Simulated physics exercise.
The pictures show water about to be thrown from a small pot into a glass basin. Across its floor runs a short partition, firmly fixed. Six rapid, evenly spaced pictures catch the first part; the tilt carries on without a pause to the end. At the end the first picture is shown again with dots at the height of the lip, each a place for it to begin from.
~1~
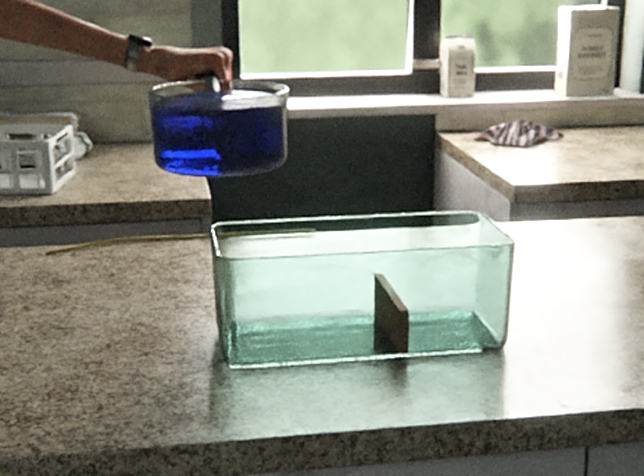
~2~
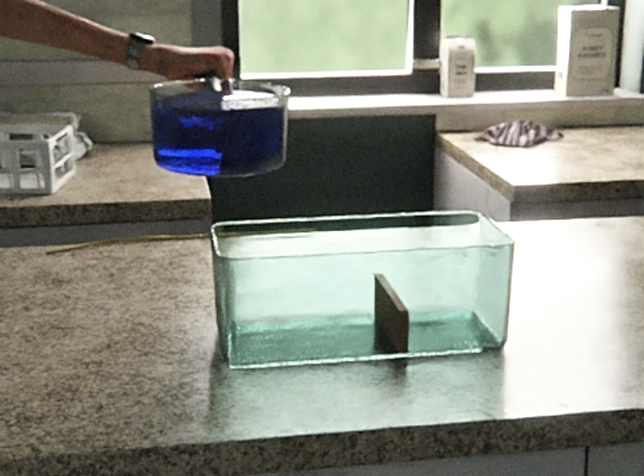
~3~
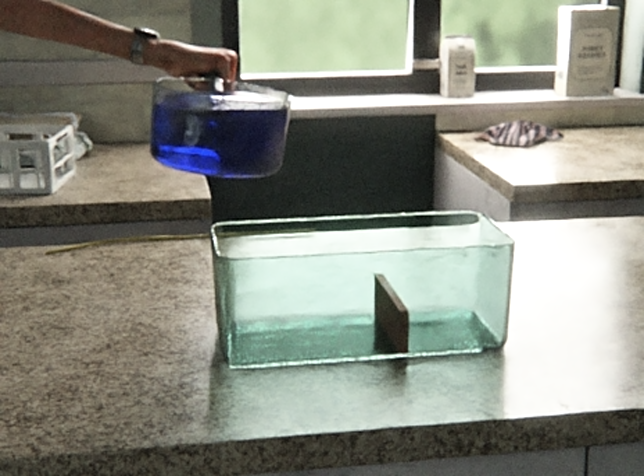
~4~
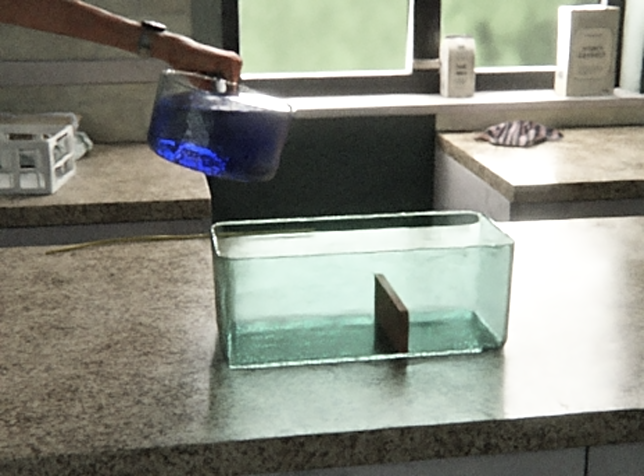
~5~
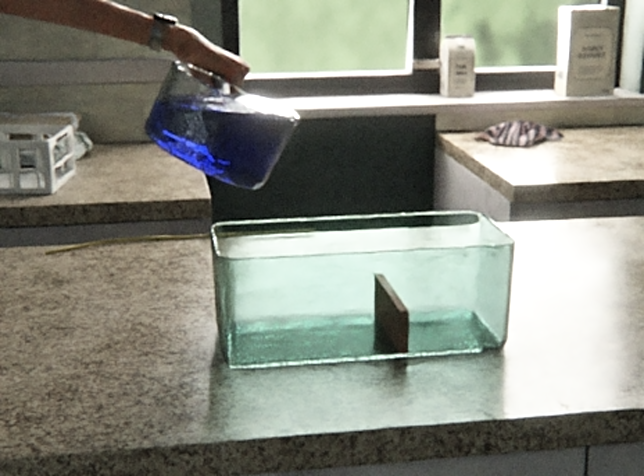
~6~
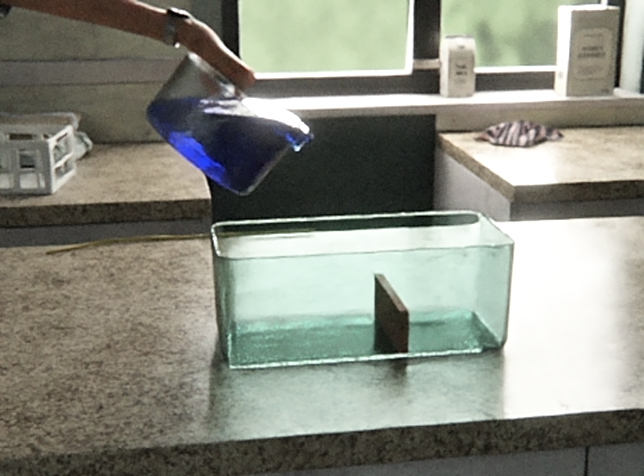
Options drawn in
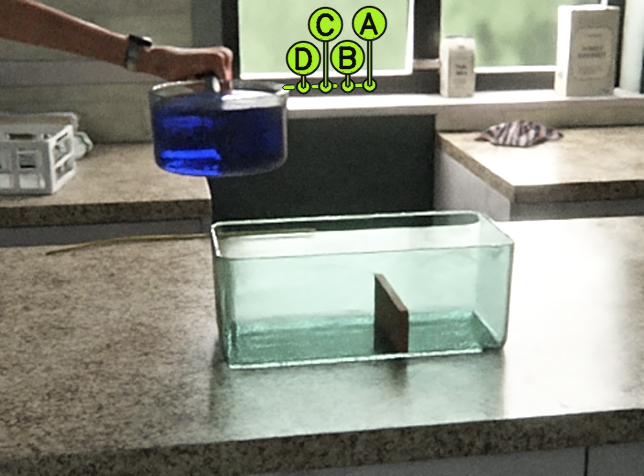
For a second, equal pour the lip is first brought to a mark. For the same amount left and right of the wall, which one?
B works best here.
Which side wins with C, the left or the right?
The left side.
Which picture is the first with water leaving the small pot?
In picture 5.
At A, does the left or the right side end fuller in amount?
The right one.
On the marked copy, A at (369, 85); B at (347, 85); C at (325, 86); D at (303, 86).
With A, about 30 % ends left of the wall and 66 % right of it; 4 % is lost outside.
With B, about 51 % ends left of the wall and 46 % right of it; 3 % is lost outside.
With C, about 67 % ends left of the wall and 27 % right of it; 6 % is lost outside.
With D, about 84 % ends left of the wall and 10 % right of it; 6 % is lost outside.
